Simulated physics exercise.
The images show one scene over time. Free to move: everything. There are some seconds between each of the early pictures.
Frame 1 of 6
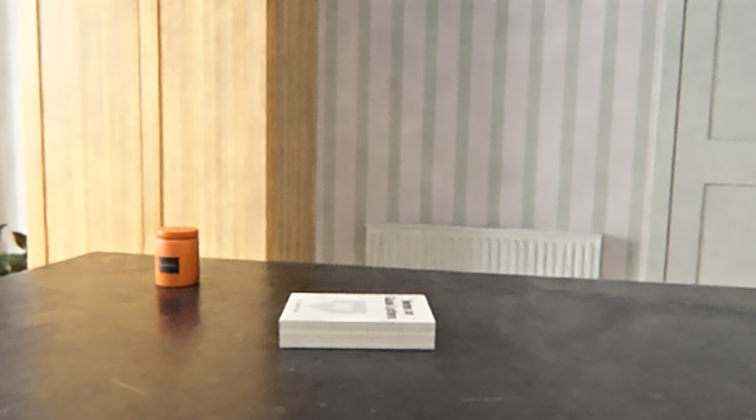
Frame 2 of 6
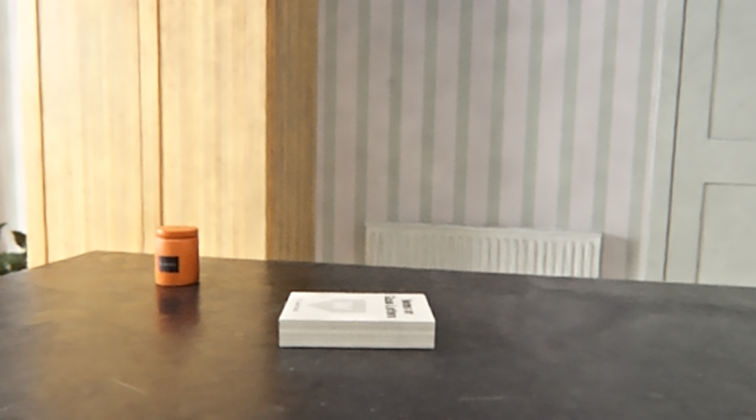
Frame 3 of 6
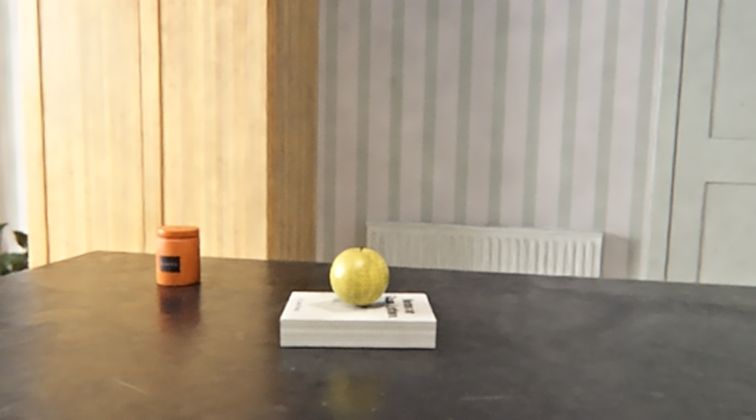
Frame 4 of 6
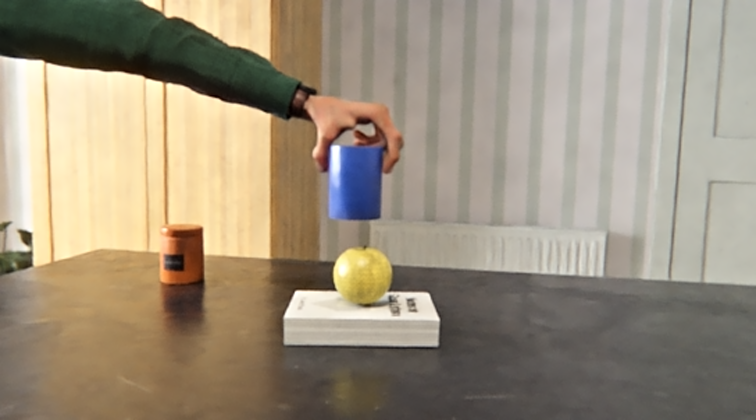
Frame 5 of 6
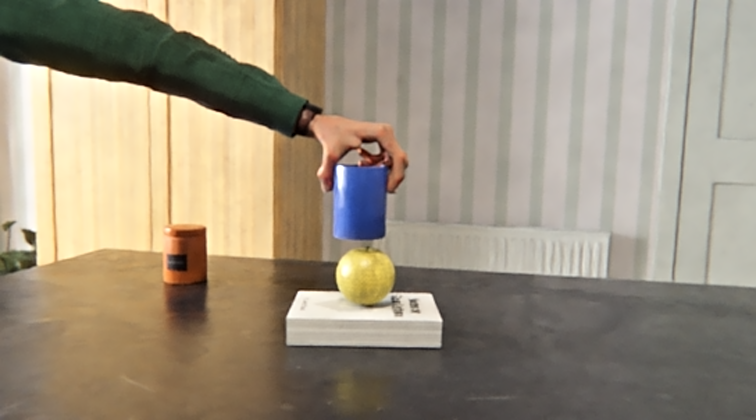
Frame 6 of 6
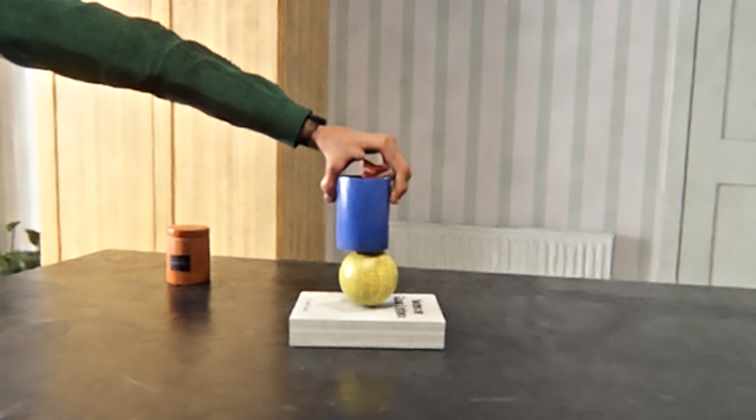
A blue cup, gripped from above by a hand in a green sleeve, comes down onto a yellow apple on a white book. The dark tabletop, seen from its front edge, also holds an orange jar at left, with wood panels, striped wallpaper and a radiator behind. First the book lies bare, then the apple appears on it, and the arm lowers the cup as the view shifts very slightly.
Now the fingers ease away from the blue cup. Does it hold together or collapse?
It collapses.
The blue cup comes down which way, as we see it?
To the left.
Then, 0.40 s after the last picture, blue cup now fallen.
Then, 0.60 s after the last picture, things are still on the move.
Then, 1.20 s after the last picture, nothing new.
At rest, fallen, blue cup; the other 3 in place. Seen from the same camera at the end, blue cup near (195, 286). The pile comes apart.
